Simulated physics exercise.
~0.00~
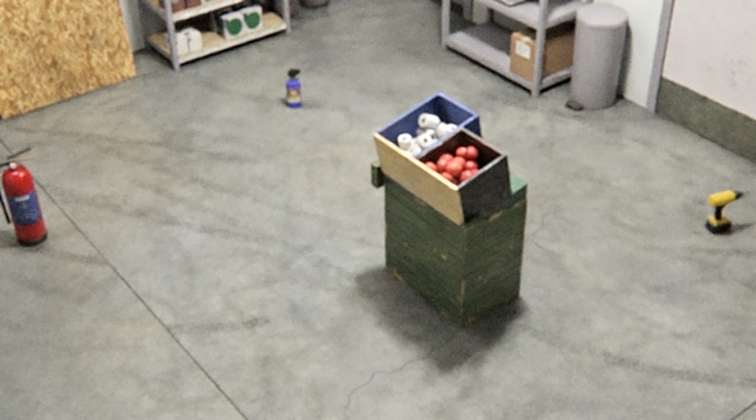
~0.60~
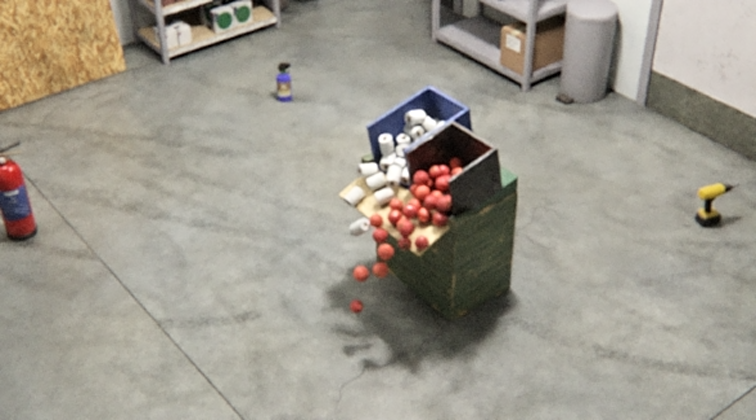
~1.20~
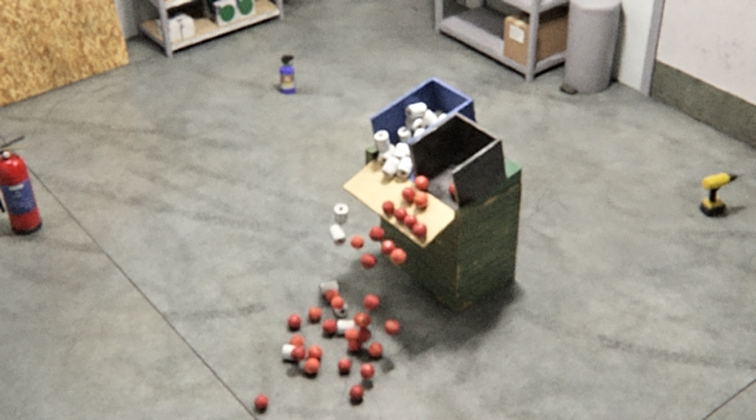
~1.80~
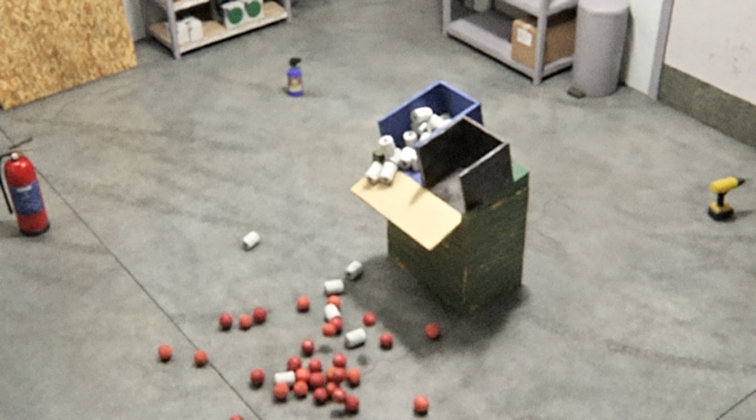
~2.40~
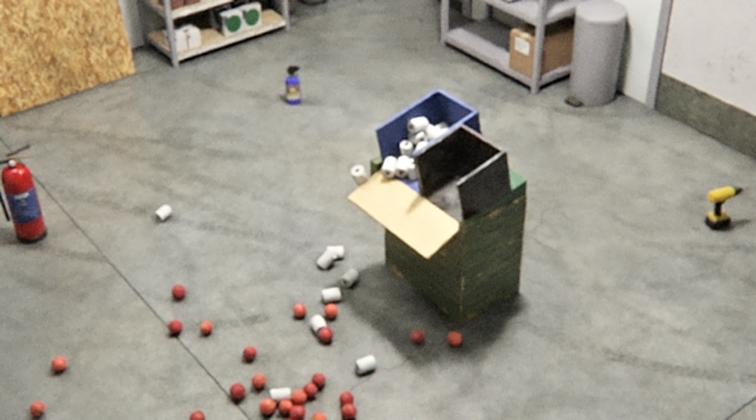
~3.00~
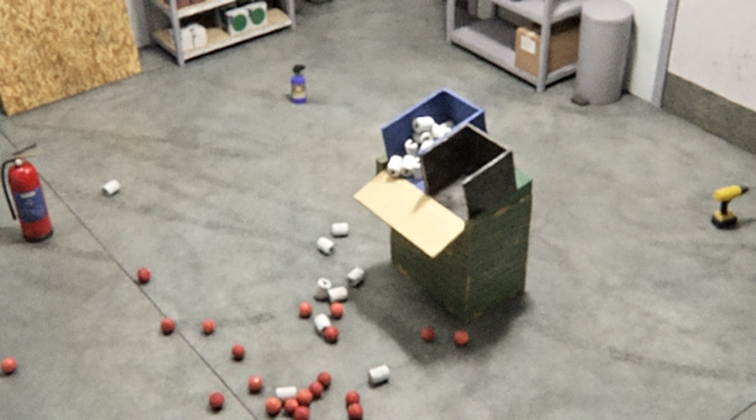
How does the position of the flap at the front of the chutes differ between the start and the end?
At the start the flap leans up against the front of the chutes, holding the goods in. By the end it has dropped down and lies on its side, leaving the fronts open.
The video shows a blue chute of white paper rolls and a black chute of tomatoes on a green stand. Their shared front flap drops, tomatoes and some rolls spill and scatter leftward across the floor, and the black chute ends empty while the blue keeps many rolls.
